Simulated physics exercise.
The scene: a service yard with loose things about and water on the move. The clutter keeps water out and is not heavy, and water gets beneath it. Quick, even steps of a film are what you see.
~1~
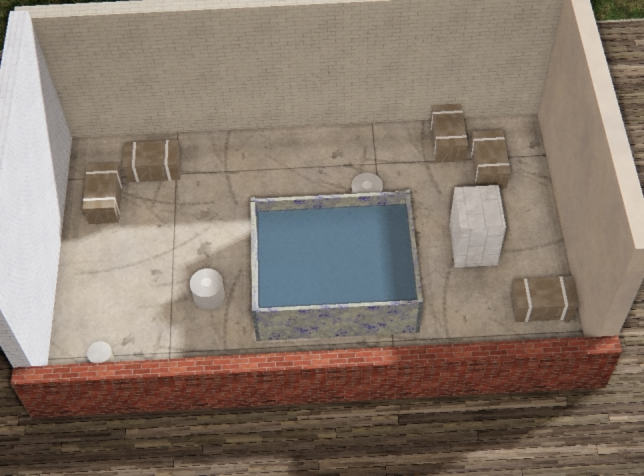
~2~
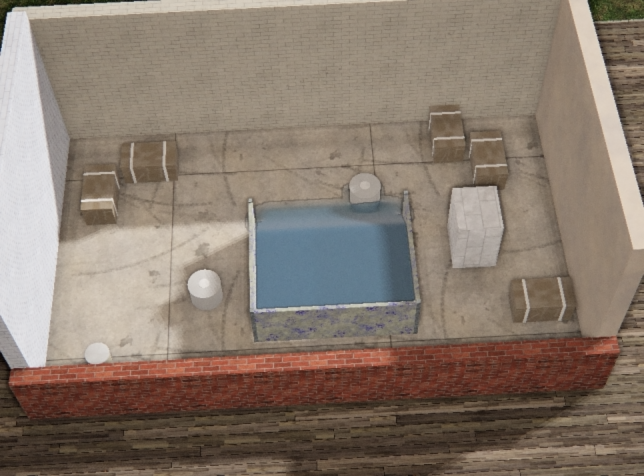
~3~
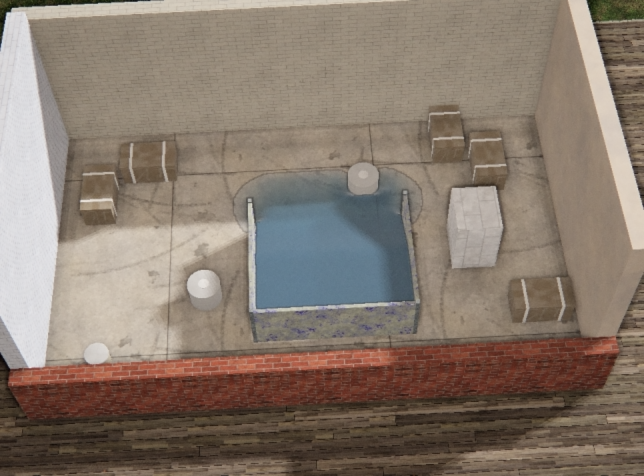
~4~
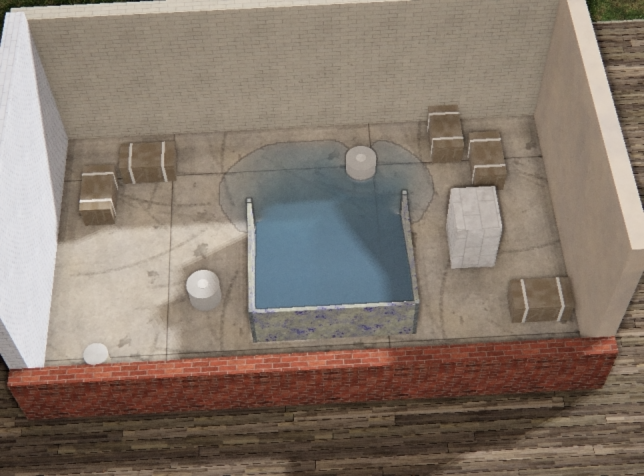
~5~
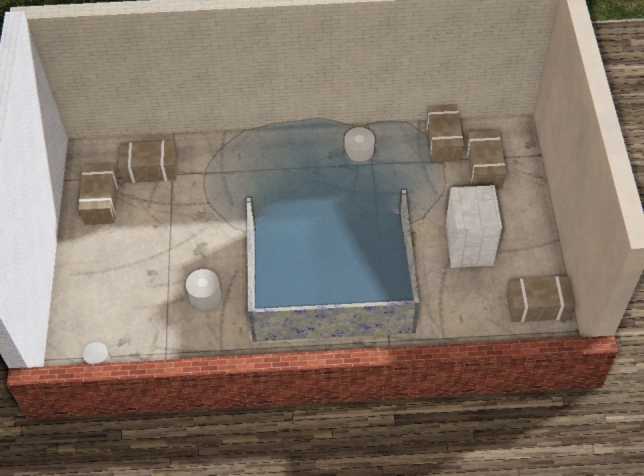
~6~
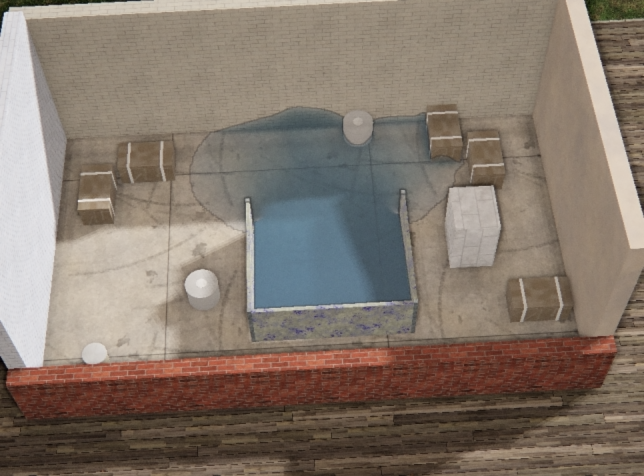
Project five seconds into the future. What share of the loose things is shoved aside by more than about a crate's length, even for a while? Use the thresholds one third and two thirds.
I'd put it at two thirds or higher.
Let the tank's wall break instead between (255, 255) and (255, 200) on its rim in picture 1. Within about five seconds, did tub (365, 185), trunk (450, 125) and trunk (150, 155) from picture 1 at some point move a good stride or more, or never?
Lab note - in sequence: Never that far; never that far; made it that far.
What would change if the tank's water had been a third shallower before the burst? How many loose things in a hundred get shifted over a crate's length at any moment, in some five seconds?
Near 80 per cent of the loose things.
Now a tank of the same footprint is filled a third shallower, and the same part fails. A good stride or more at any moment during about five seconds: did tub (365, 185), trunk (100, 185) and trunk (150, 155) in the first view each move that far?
Taking each in turn, the answer is did it, did it, did it.
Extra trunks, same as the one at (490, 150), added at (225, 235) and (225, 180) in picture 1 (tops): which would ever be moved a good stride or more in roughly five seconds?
Result by copy: Didn't cover it; covered it.
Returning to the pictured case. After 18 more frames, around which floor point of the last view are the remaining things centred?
(328, 296).
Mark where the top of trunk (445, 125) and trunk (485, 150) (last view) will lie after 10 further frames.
(516, 130) and (523, 176), about.
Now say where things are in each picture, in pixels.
A tub at (367, 185), on the bottom; a trunk at (449, 125), on the bottom; 0 of 8 have shifted, in the first picture.
A tub at (365, 185) rests on the ground; a trunk at (447, 125), on the bottom; 0 of 8 have shifted, in the second picture.
A tub at (363, 175) rests on the ground, close to its start; a trunk at (447, 126), on the bottom; 1 of 8 have shifted, in the third picture.
A tub at (361, 158) rests on the ground, a stride from its start; a trunk at (446, 126) rests on the ground; 1 of 8 have shifted, in the fourth picture.
A tub at (359, 139) rests on the ground, a stride from its start; a trunk at (445, 125) rests on the ground; 1 of 8 have shifted, in the fifth picture.
A tub at (358, 122) rests on the ground, a stride from its start; a trunk at (445, 125) rests on the ground; 1 of 8 have shifted, in the sixth picture.
A moment on, 1 of 8 are well off their spots; 1 afloat.
Next, 3 of 8 are well off their spots; 2 afloat.
Later, 6 of 8 are well off their spots; 4 afloat.
In the end, 7 of 8 are well off their spots, and 7 have been at some point; 5 afloat.
